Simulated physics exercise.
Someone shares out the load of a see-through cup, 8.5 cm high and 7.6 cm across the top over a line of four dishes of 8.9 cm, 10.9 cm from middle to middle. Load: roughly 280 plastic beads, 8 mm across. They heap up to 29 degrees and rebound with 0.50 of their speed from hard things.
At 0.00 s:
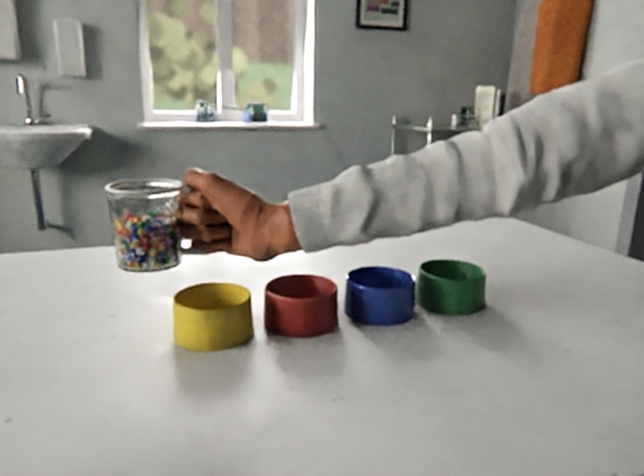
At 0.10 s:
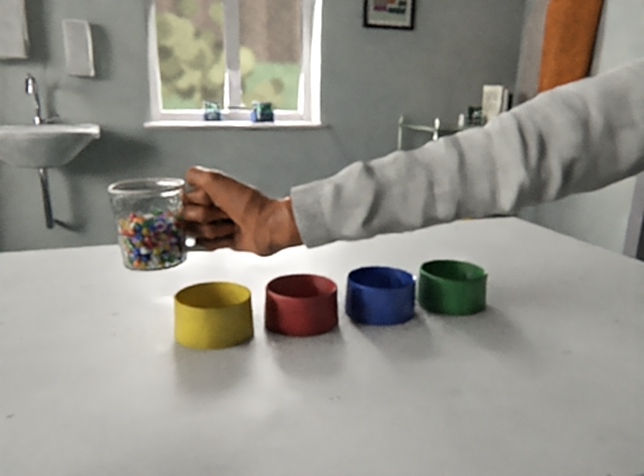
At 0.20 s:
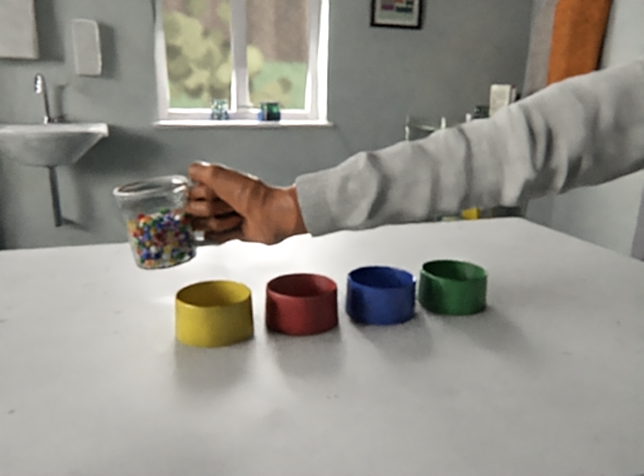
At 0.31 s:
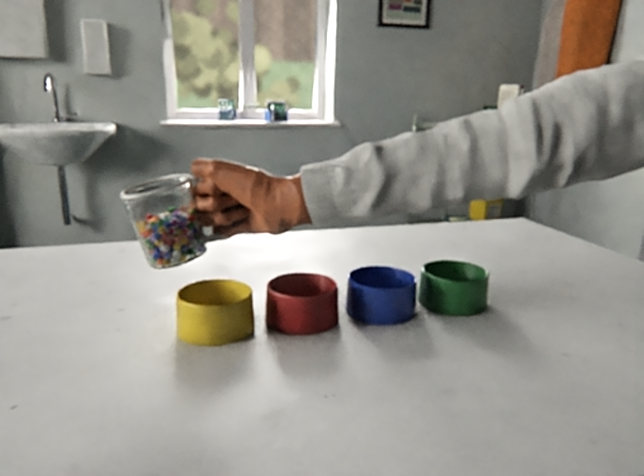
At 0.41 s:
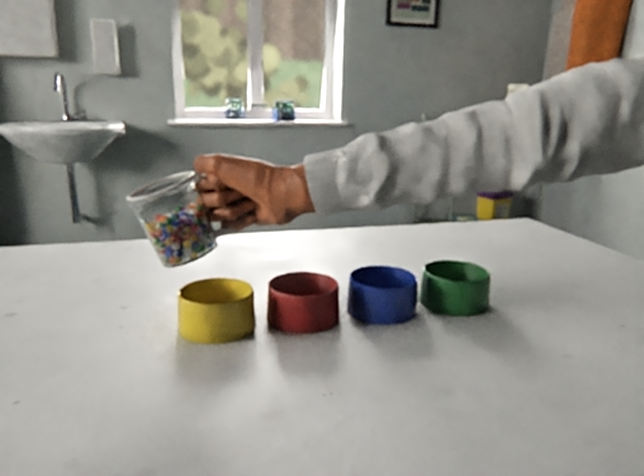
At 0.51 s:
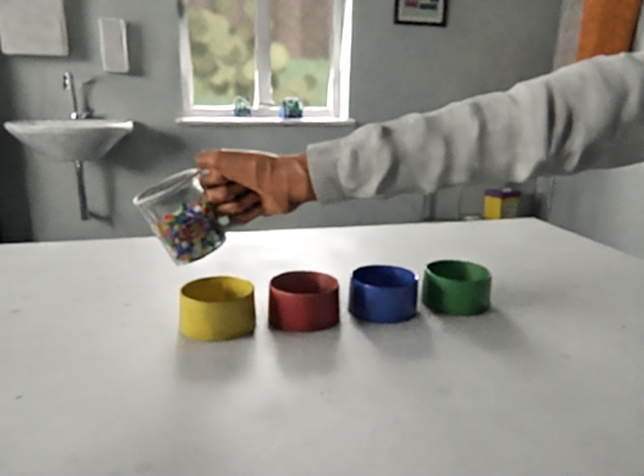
At the start, a hand holds a clear cup of colourful beads upright above a white table, behind a row of yellow, red, blue and green dishes. The hand then gradually tilts the cup to the left while moving slightly right, and the beads shift inside it.
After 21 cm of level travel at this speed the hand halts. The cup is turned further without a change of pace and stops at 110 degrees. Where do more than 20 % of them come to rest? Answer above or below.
Red dish: Below; blue dish: Below; green dish: Below; yellow dish: Above; on the counter: Below.
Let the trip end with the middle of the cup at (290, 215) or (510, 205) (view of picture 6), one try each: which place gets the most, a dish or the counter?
The winner: Yellow, then yellow.
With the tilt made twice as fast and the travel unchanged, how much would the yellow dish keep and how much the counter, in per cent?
In that case yellow 50; counter 50.
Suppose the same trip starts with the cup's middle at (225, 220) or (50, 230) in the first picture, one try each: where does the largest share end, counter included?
The winner: Red; counter.
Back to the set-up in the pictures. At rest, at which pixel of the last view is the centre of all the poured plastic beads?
At about (226, 310).
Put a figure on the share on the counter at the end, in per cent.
Some 10 per cent.
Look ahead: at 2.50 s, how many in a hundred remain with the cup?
Some 5 per cent of the load.
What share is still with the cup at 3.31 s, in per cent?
Some 0 per cent of the load.
After 1.71 s, tilt 90 degrees; cup holds 100 %.
After 2.50 s, tilt 110 degrees; cup holds 5 %, yellow 85 %.
After 3.31 s, tilt 110 degrees; cup holds 0 %, yellow 90 %.
By 3.6 s all is still; red 0 %, blue 0 %, green 0 %, yellow 90 %, counter 10 %.
